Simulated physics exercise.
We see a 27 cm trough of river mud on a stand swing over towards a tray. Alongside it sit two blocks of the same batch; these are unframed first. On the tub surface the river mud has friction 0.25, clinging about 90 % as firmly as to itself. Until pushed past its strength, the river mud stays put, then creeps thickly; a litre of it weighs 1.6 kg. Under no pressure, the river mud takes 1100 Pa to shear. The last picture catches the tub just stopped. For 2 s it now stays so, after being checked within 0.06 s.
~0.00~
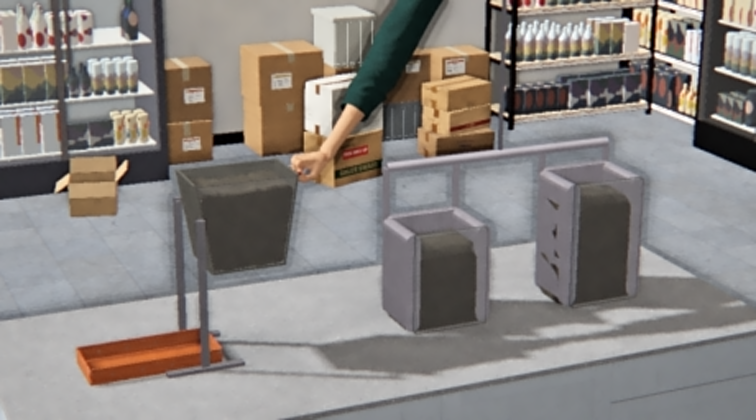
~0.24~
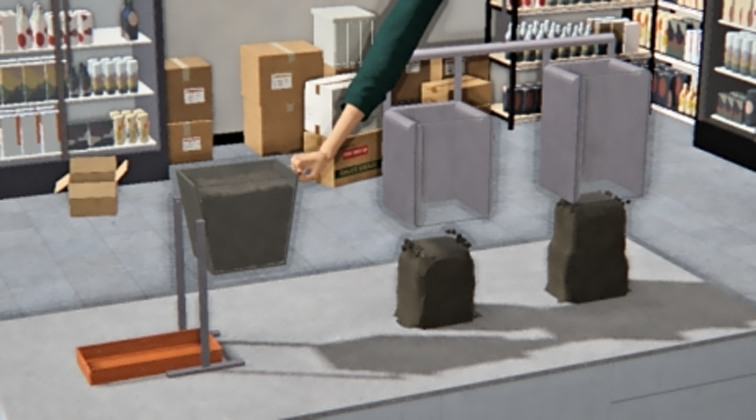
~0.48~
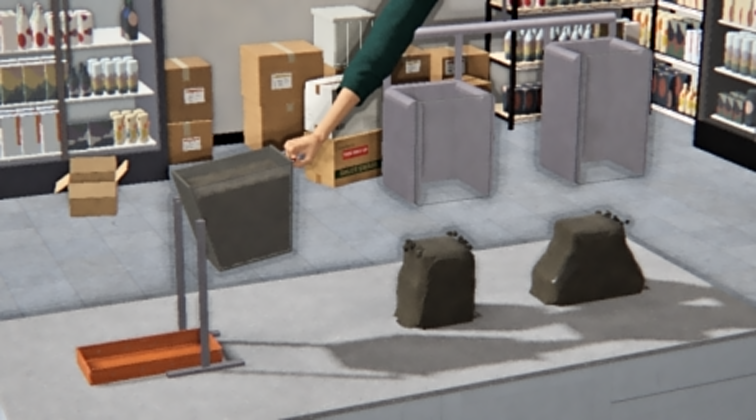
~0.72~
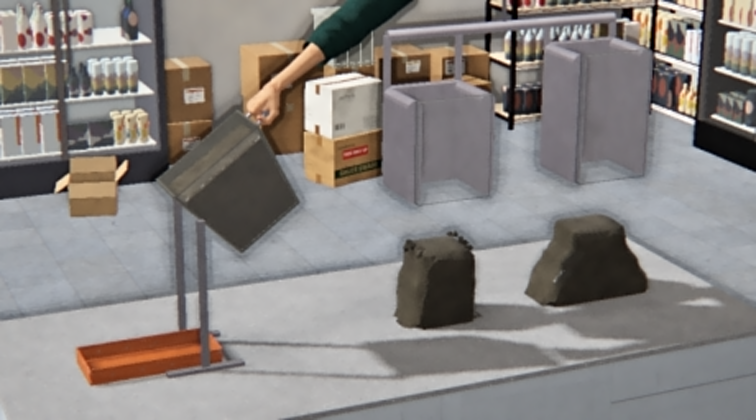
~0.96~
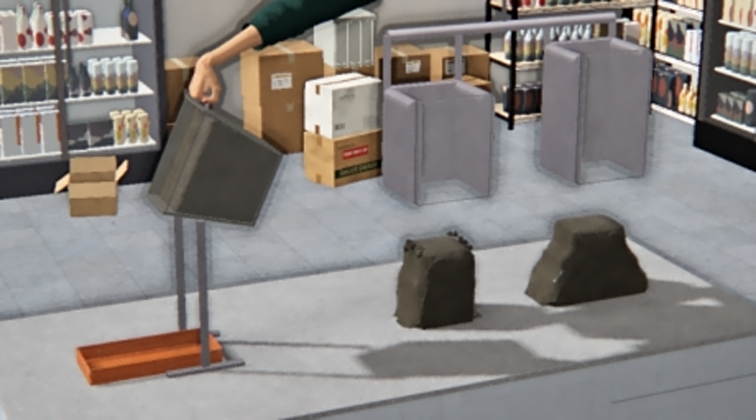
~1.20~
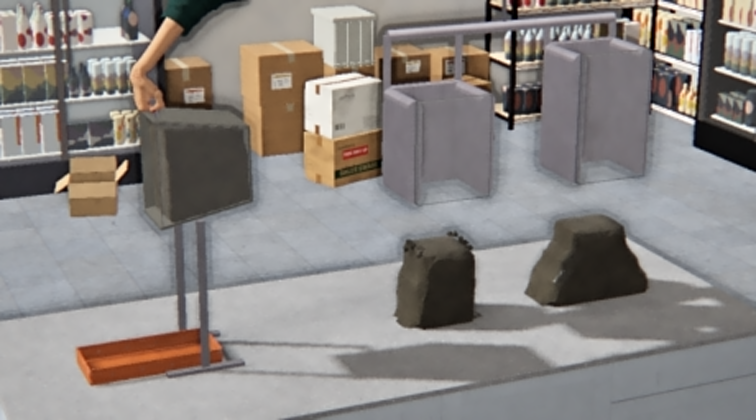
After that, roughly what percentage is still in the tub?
Roughly 52 %.
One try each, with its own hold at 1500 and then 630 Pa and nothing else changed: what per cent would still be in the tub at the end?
The two runs give near 100 % and near 35 % respectively.
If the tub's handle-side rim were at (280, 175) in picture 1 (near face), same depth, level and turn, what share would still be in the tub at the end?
Roughly 100 %.
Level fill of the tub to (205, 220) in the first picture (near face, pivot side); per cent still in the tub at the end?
About 100 per cent.
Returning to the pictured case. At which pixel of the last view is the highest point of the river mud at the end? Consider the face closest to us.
The highest point sits at around (227, 168).
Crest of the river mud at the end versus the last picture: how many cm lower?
Some 13 cm.
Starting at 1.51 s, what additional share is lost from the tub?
It works out to some 30 per cent of the load.
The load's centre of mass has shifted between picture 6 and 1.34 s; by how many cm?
It has moved around 3 centimetres.
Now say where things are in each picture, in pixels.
In the first picture, handle-side rim at (296, 175), tilt 0 degrees; top of the river mud at (215, 195); blocks stand 27 cm, 37 cm (left to right).
In the second picture, handle-side rim at (296, 175), tilt 0 degrees; top of the river mud at (215, 195); blocks stand 26 cm, 33 cm (left to right).
In the third picture, handle-side rim at (290, 162), tilt 8 degrees; top of the river mud at (283, 176); blocks stand 26 cm, 26 cm (left to right).
In the fourth picture, handle-side rim at (256, 127), tilt 36 degrees; top of the river mud at (257, 141); blocks stand 26 cm, 26 cm (left to right).
In the fifth picture, handle-side rim at (204, 113), tilt 65 degrees; top of the river mud at (212, 123); blocks stand 26 cm, 26 cm (left to right).
In the sixth picture, handle-side rim at (155, 125), tilt 91 degrees; top of the river mud at (171, 129); blocks stand 26 cm, 26 cm (left to right).
After 1.34 s, the tub is at 91 degrees and holds 100 %.
After 1.51 s, the tub is at 91 degrees and holds 81 %.
After 1.68 s, the tub is at 91 degrees and holds 64 %.
After 1.85 s, the tub is at 91 degrees and holds 53 %.
After 3.20 s, at the end, the tub is at 91 degrees and holds 52 %.
